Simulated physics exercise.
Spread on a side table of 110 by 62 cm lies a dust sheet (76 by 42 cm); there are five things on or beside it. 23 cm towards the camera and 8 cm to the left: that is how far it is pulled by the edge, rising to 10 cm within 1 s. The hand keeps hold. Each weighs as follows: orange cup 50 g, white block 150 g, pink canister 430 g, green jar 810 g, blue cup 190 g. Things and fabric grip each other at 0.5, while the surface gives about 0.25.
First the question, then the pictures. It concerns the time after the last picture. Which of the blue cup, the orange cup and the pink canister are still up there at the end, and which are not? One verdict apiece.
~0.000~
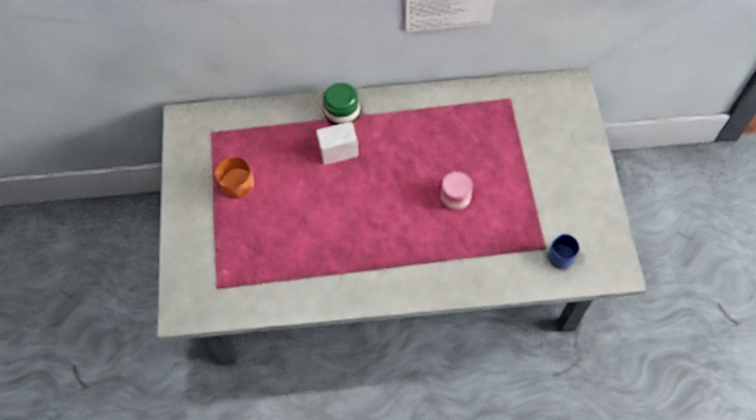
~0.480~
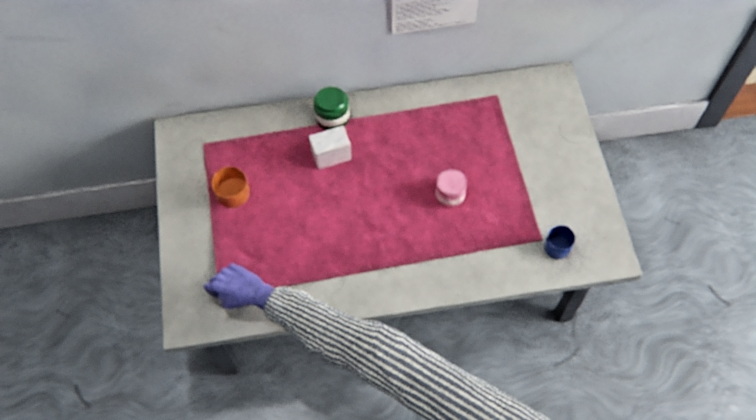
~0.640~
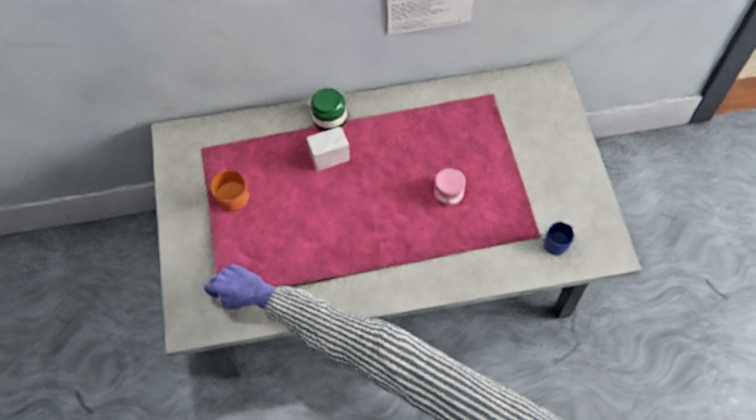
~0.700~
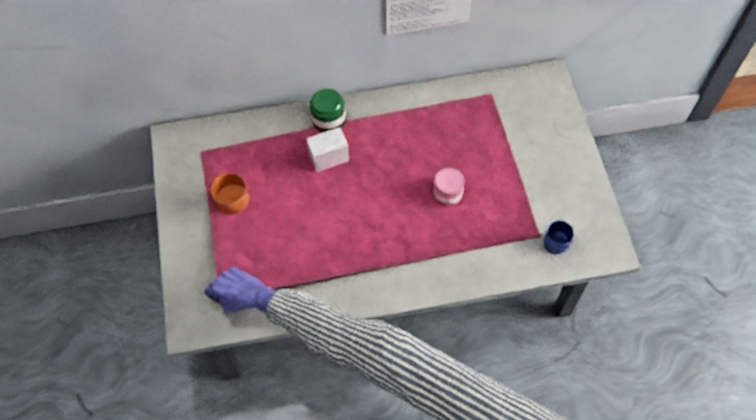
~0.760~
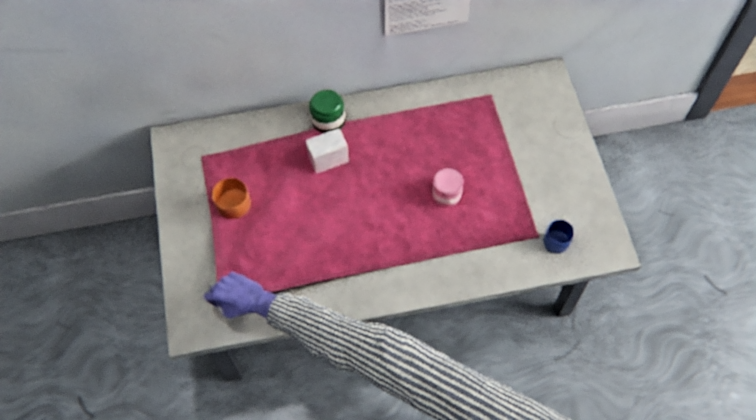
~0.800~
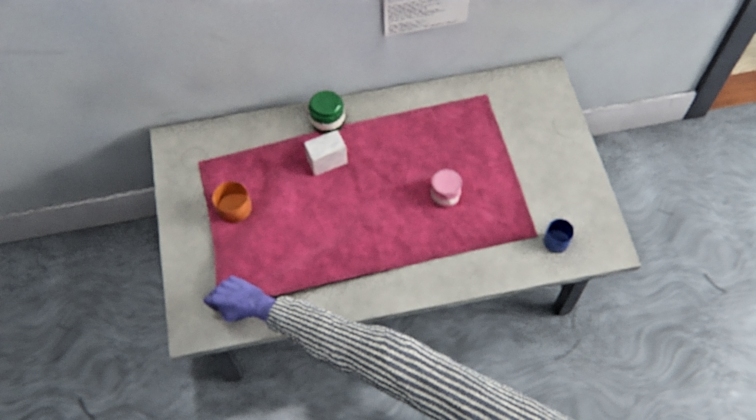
At the end, the blue cup is still up there, the orange cup is still up there, the pink canister is still up there.
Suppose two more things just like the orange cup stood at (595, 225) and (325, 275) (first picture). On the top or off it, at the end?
Result, in order: On top at the end; off the top at the end.
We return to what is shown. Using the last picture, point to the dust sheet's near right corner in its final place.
Roughly (495, 258).
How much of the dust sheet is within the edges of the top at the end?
Around 85 percent.
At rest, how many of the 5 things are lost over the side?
That makes 0.
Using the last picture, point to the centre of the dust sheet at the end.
Near (312, 261).
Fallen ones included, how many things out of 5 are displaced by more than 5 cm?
After counting, the figure is 3.
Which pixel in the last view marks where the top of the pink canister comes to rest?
The top ends up close to (393, 230) in the last picture.
By 1.0 s, 100 % of the dust sheet is still over the top; orange cup 10 cm off its start, pink canister 6 cm off its start, white block 8 cm off its start.
By 1.2 s, 95 % of the dust sheet is still over the top; orange cup 19 cm off its start, pink canister 11 cm off its start, white block 15 cm off its start.
By 1.4 s, 85 % of the dust sheet is still over the top; orange cup 27 cm off its start at (183, 288), pink canister 17 cm off its start at (400, 223), white block 22 cm off its start at (269, 210).
By 1.6 s, 80 % of the dust sheet is still over the top; orange cup 30 cm off its start, pink canister 19 cm off its start, white block 26 cm off its start.
By 3.2 s, 85 % of the dust sheet is still over the top; orange cup 30 cm off its start at (176, 301), pink canister 19 cm off its start at (393, 230), blue cup 0 cm off its start at (561, 231), white block 26 cm off its start at (261, 221).
